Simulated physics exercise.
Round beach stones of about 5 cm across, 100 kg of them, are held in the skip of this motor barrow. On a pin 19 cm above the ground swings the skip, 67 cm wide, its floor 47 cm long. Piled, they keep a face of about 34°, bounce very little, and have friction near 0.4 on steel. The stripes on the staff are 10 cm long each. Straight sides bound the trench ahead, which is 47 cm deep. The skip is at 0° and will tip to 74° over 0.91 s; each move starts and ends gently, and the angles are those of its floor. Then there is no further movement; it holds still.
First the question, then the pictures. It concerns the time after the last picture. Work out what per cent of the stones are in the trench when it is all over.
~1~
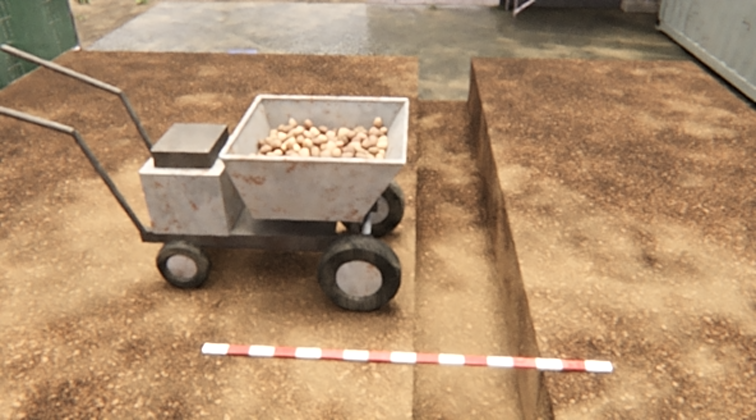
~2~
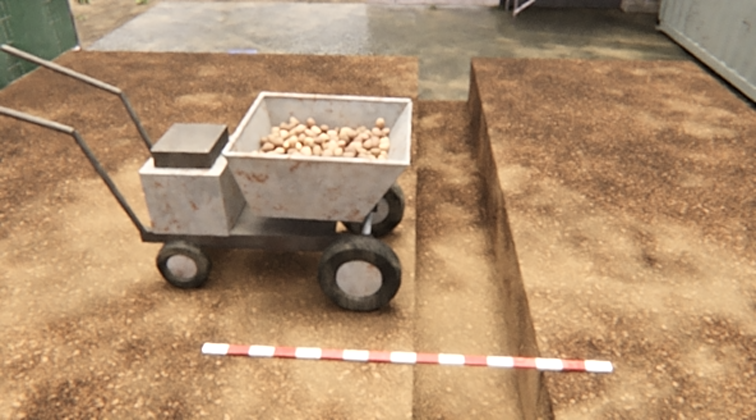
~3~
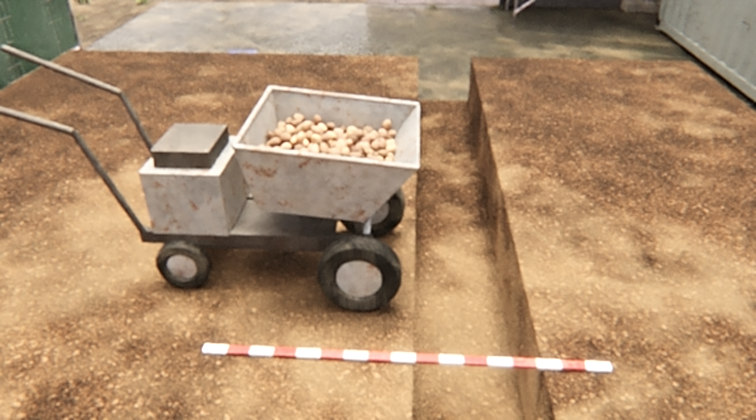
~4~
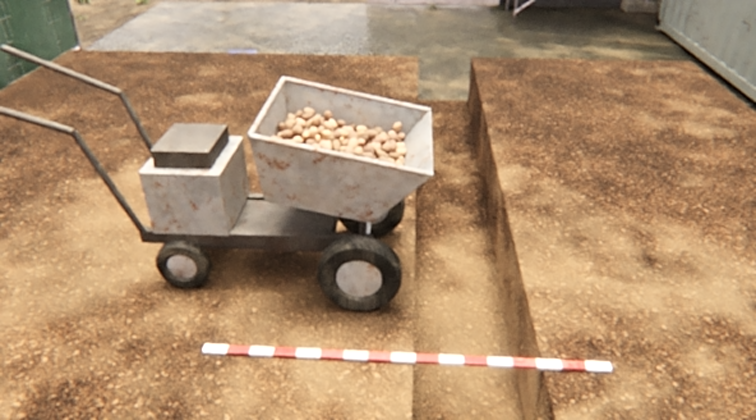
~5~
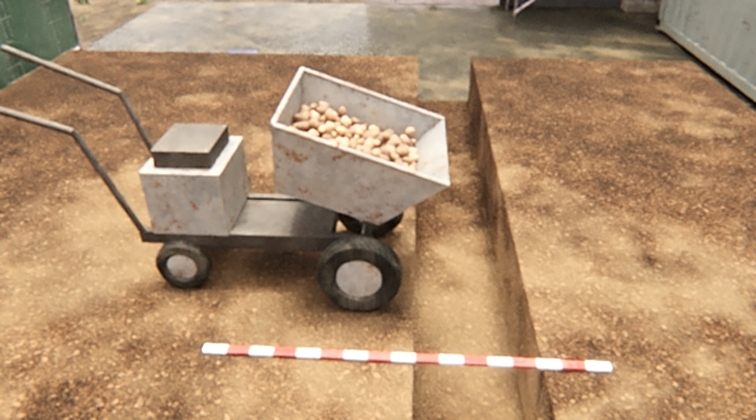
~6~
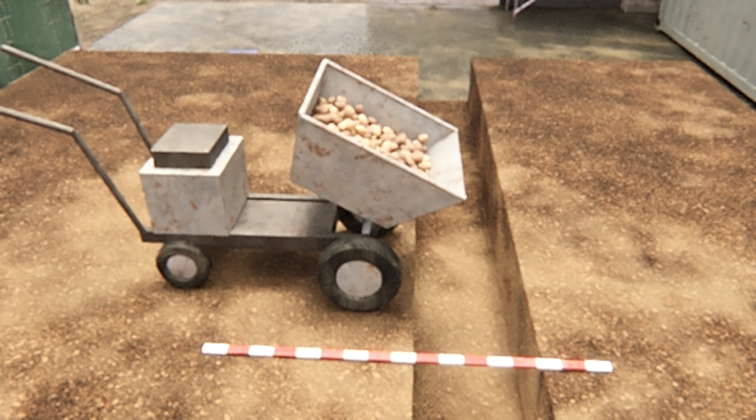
It comes to roughly 55 per cent.
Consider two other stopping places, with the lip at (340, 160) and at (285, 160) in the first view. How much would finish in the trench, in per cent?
Around 100 and then 100 percent.
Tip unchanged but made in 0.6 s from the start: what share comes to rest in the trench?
In that case some 40 per cent.
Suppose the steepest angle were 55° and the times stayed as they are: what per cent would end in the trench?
With that change, near 20 per cent.
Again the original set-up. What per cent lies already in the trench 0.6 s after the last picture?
Approx. 15 % of the load.
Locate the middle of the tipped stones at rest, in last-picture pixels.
At about pixel (508, 328) in the last view.
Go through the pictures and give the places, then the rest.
In the first frame, lip at (404, 163), floor tilted 0°, highest stones at (326, 141).
In the second frame, the skip is at 1°, its lip at (407, 164); the top of the load is at (313, 139).
In the third frame, lip at (418, 168), floor tilted 6°, highest stones at (320, 135).
In the fourth frame, lip at (432, 175), floor tilted 12°, highest stones at (312, 129).
In the fifth frame, lip at (449, 185), floor tilted 19°, highest stones at (310, 117).
In the sixth frame, the skip is at 28°, its lip at (465, 199); the top of the load is at (329, 111).
Then, 0.3 s after the last picture the floor is at 62°, 100 % in the skip; the foremost stones are at (479, 220).
Then, 0.6 s after the last picture the floor is at 74°, 66 % in the skip, 14 % in the trench, 20 % past the trench; the foremost stones are at (576, 285).
Then, 1.0 s after the last picture the floor is at 74°, 29 % in the skip, 26 % in the trench, 44 % past the trench; the foremost stones are at (687, 284).
Then, 2.9 s after the last picture the floor is at 74°, 0 % in the skip, 55 % in the trench, 45 % past the trench; the foremost stones are past the picture's edge.
